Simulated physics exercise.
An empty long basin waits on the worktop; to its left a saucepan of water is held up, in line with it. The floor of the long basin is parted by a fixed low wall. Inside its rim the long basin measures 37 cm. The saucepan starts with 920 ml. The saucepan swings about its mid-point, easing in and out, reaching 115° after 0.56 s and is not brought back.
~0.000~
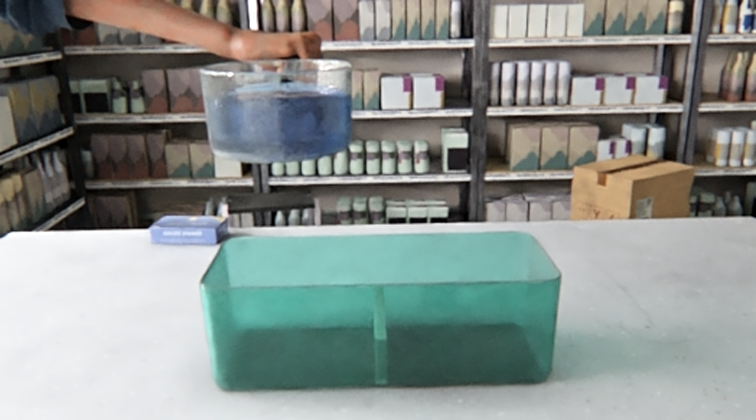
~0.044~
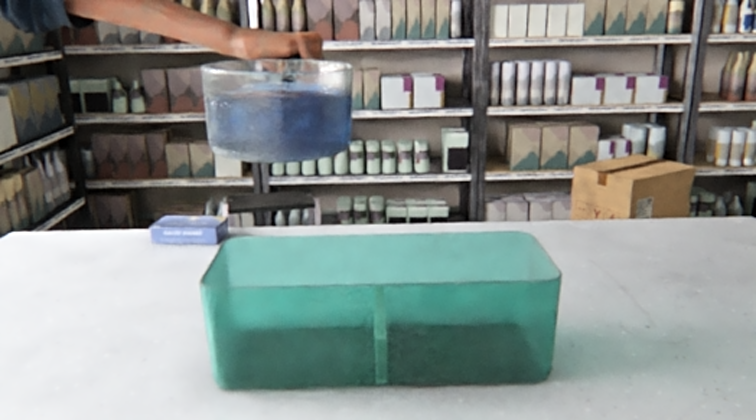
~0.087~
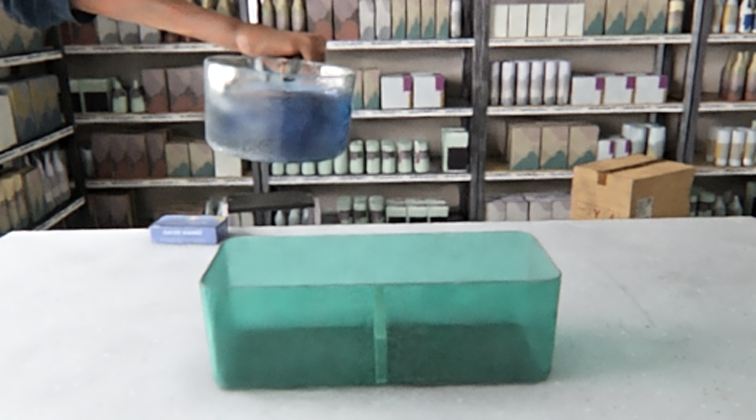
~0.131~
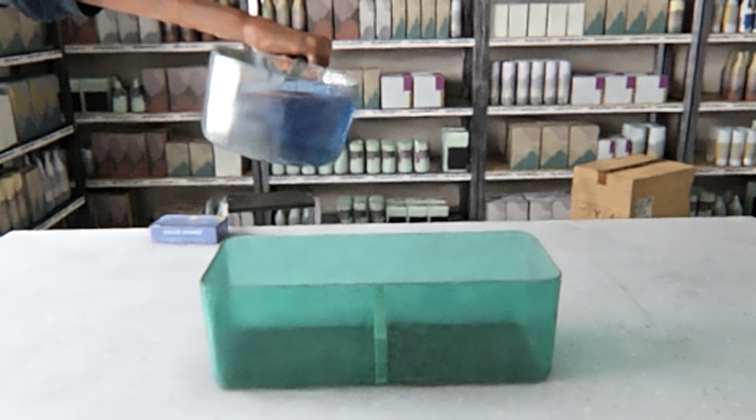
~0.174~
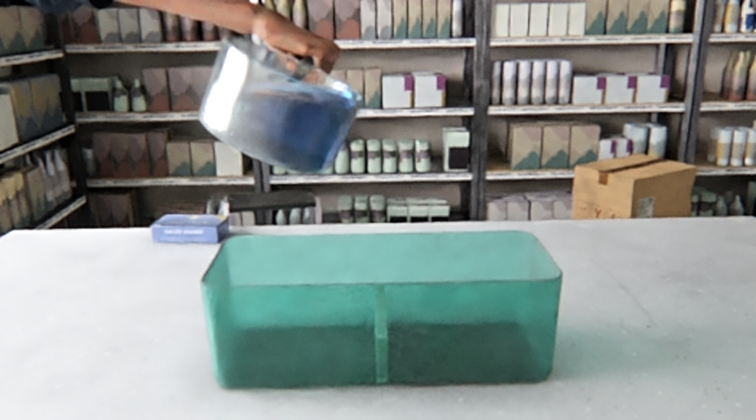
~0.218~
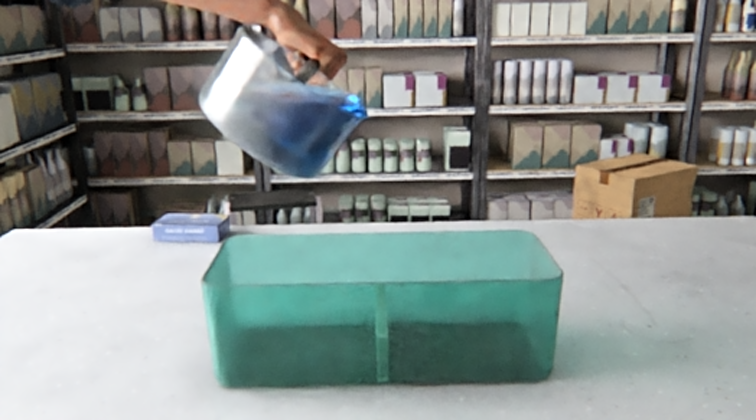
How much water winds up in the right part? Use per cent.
Roughly 62 per cent is past the wall.
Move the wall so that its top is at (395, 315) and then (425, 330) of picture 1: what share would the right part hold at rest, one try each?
First 50, then 30 per cent.
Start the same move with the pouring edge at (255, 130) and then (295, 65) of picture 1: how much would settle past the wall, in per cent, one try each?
In turn about 15 and 15 per cent.
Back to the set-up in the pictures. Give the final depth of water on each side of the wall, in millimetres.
Some 14 mm on the left and 24 mm on the right.
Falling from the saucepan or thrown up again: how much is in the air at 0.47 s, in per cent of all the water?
Some 52 per cent.
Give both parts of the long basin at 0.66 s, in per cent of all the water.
Some 24 per cent left and 66 right.
By 0.47 s the tilt is 108° and 23 per cent is still to pour, 0 is left of the wall and 25 right of it.
By 0.66 s the tilt is 115° and 3 per cent is still to pour, 23 is left of the wall and 66 right of it.
By 0.85 s the tilt is 115° and 0 per cent is still to pour, 33 is left of the wall and 62 right of it.
By 1.06 s the tilt is 115° and 0 per cent is still to pour, 35 is left of the wall and 62 right of it.
At rest 36 per cent lies left of the wall, 62 right of it and 3 outside.
